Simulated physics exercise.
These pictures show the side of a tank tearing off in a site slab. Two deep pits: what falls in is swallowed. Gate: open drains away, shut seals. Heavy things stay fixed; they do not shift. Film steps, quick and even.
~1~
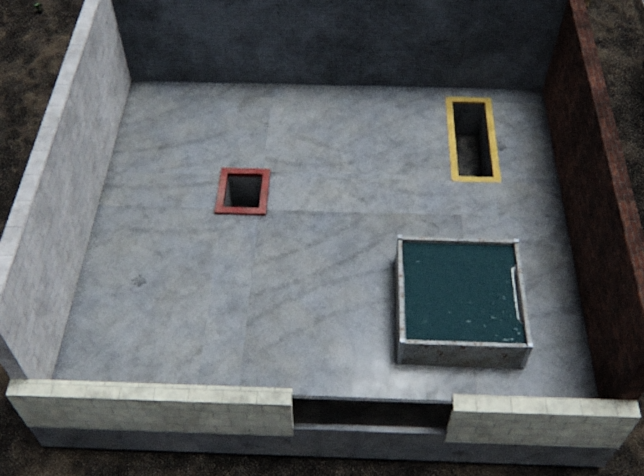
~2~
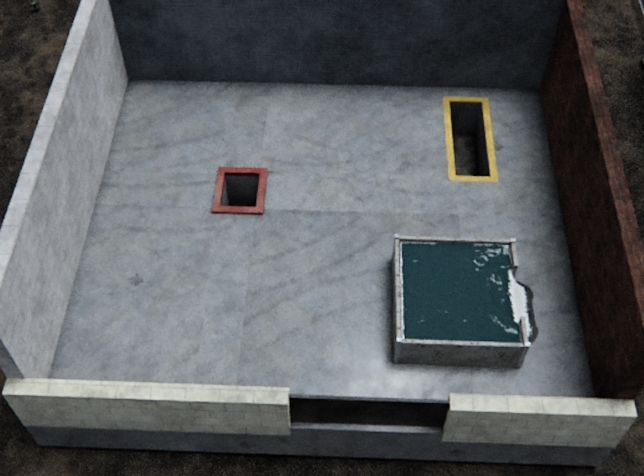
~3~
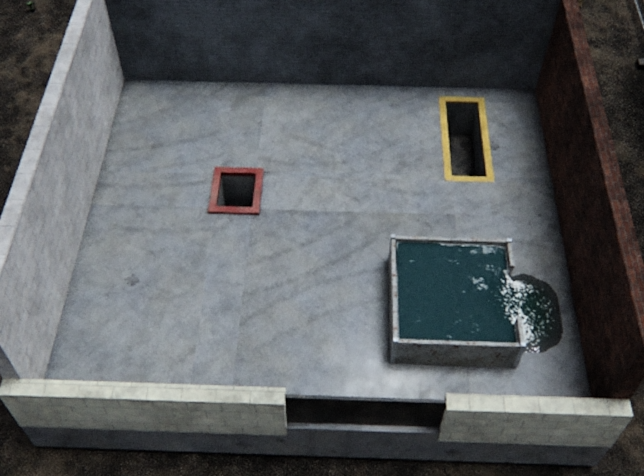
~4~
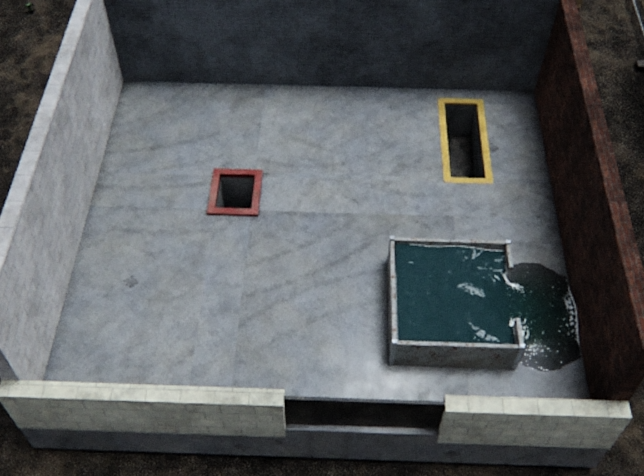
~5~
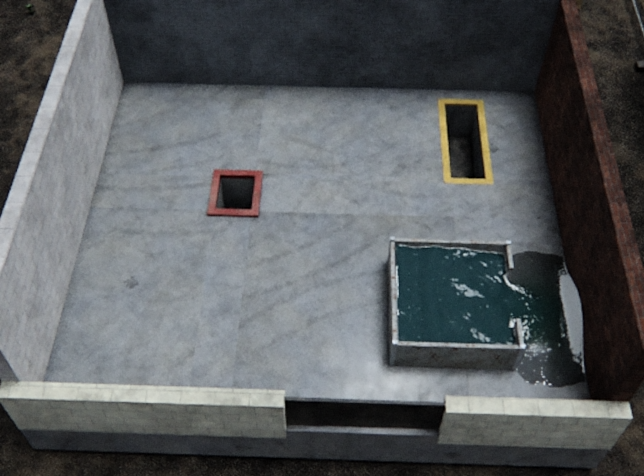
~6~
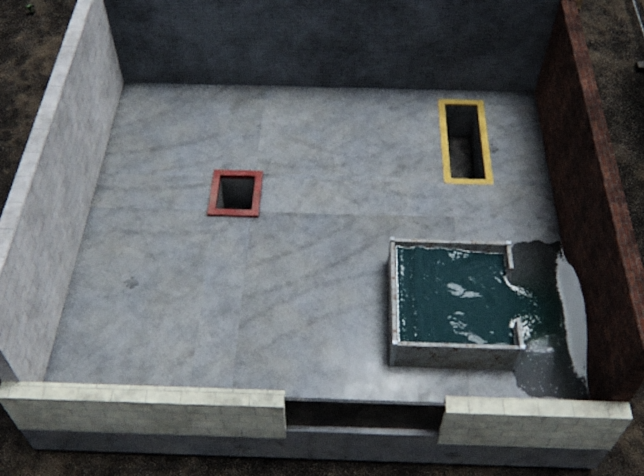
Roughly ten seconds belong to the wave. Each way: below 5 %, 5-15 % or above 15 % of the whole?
Gate - below 5 %, yellow pit - above 15 %, red pit - below 5 %.
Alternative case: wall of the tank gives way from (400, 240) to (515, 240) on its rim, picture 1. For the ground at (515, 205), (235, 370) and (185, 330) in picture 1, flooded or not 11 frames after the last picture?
Well, the first is hit by the spill, the next missed by the spill, the last missed by the spill.
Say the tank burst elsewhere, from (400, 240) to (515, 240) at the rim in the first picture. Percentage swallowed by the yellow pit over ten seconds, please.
That would be yellow at 45 percent.
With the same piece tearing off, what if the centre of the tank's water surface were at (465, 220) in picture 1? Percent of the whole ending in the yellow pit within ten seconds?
Parts in a hundred: Yellow 25.
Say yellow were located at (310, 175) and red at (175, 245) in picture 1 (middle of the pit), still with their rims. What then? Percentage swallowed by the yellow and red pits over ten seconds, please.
Roughly: Yellow pit 6 %, red pit 0 %.
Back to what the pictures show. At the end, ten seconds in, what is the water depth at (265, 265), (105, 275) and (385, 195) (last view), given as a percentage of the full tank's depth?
The depths come to near 2, 10 and 2 per cent respectively.
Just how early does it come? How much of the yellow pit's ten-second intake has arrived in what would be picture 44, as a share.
The figure is near 65 per cent.
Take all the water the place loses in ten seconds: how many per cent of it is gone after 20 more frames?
My estimate is roughly 25 percent.
A moment on, water covers 5 % of the floor; the gate 0 %, the yellow pit 0 %, the red pit 0 %.
Next, water covers 15 % of the floor; the gate 0 %, the yellow pit 1 %, the red pit 0 %.
Then, water covers 30 % of the floor; the gate 0 %, the yellow pit 6 %, the red pit 0 %.
Later, water covers 45 % of the floor; the gate 0 %, the yellow pit 14 %, the red pit 0 %.
In the end, water covers 60 % of the floor; the gate 0 %, the yellow pit 23 %, the red pit 0 %.
